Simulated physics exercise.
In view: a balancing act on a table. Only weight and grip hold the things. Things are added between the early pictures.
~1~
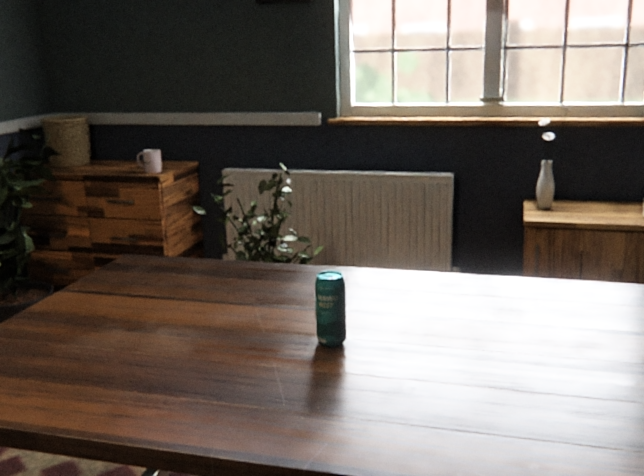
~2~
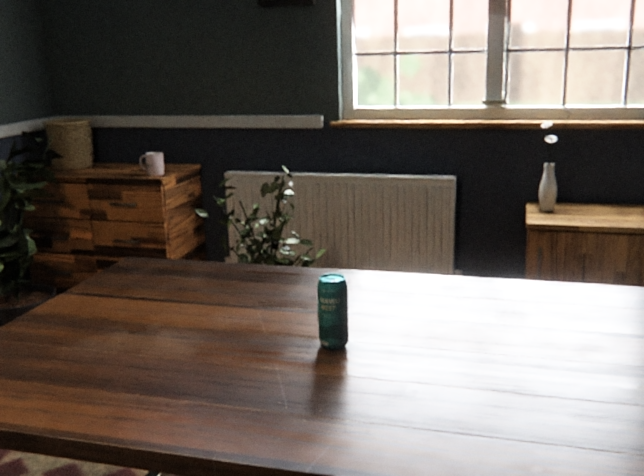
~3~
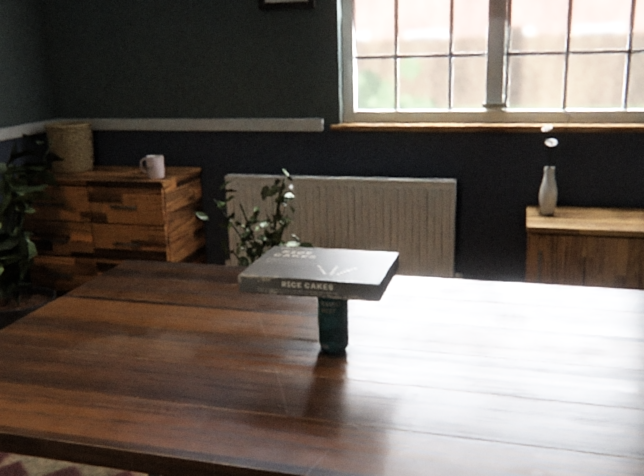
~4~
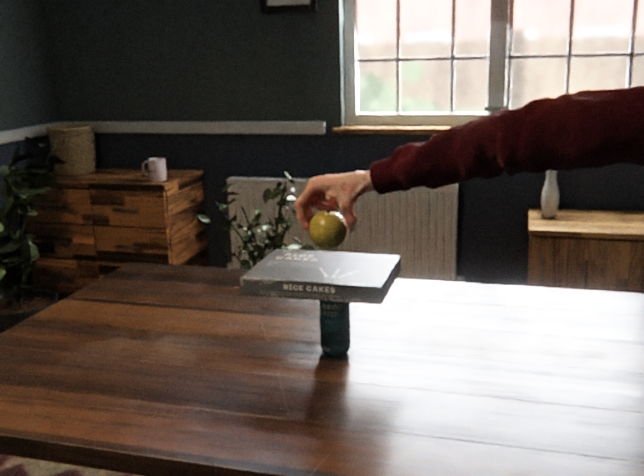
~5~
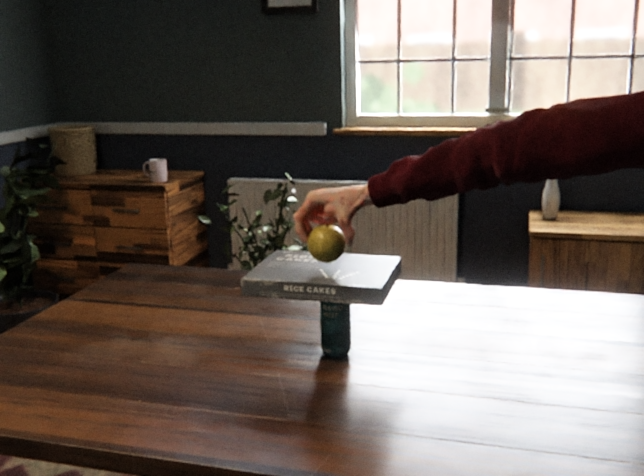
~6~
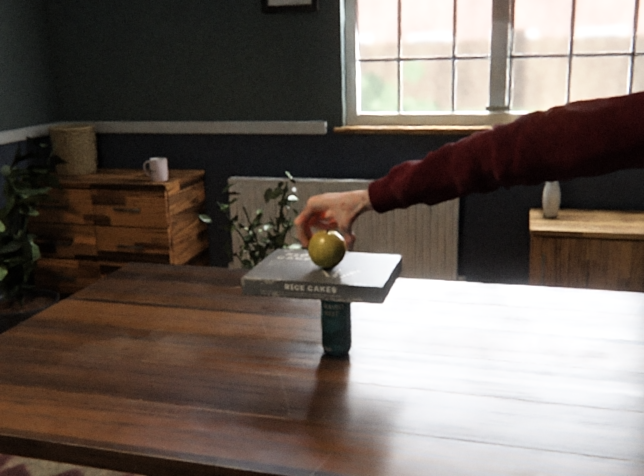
A flat grey packet resembling a book appears on top of a green can that stands alone at first on a wooden table. Then an arm in a dark red sleeve, reaching in from the right, lowers a yellow apple onto the packet, and the hand stays on the fruit.
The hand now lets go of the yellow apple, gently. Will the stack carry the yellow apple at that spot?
It stays up.
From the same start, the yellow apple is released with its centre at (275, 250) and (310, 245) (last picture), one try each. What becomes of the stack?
In the first case it comes apart; in the second case it comes apart.
Then, 0.20 s past the last view, nothing moves.
Then, 0.50 s past the last view, yellow apple resting near (327, 249).
Finally, all 3 still in place. Final places as the last picture's camera would see them, yellow apple near (327, 249). The stack keeps its balance.
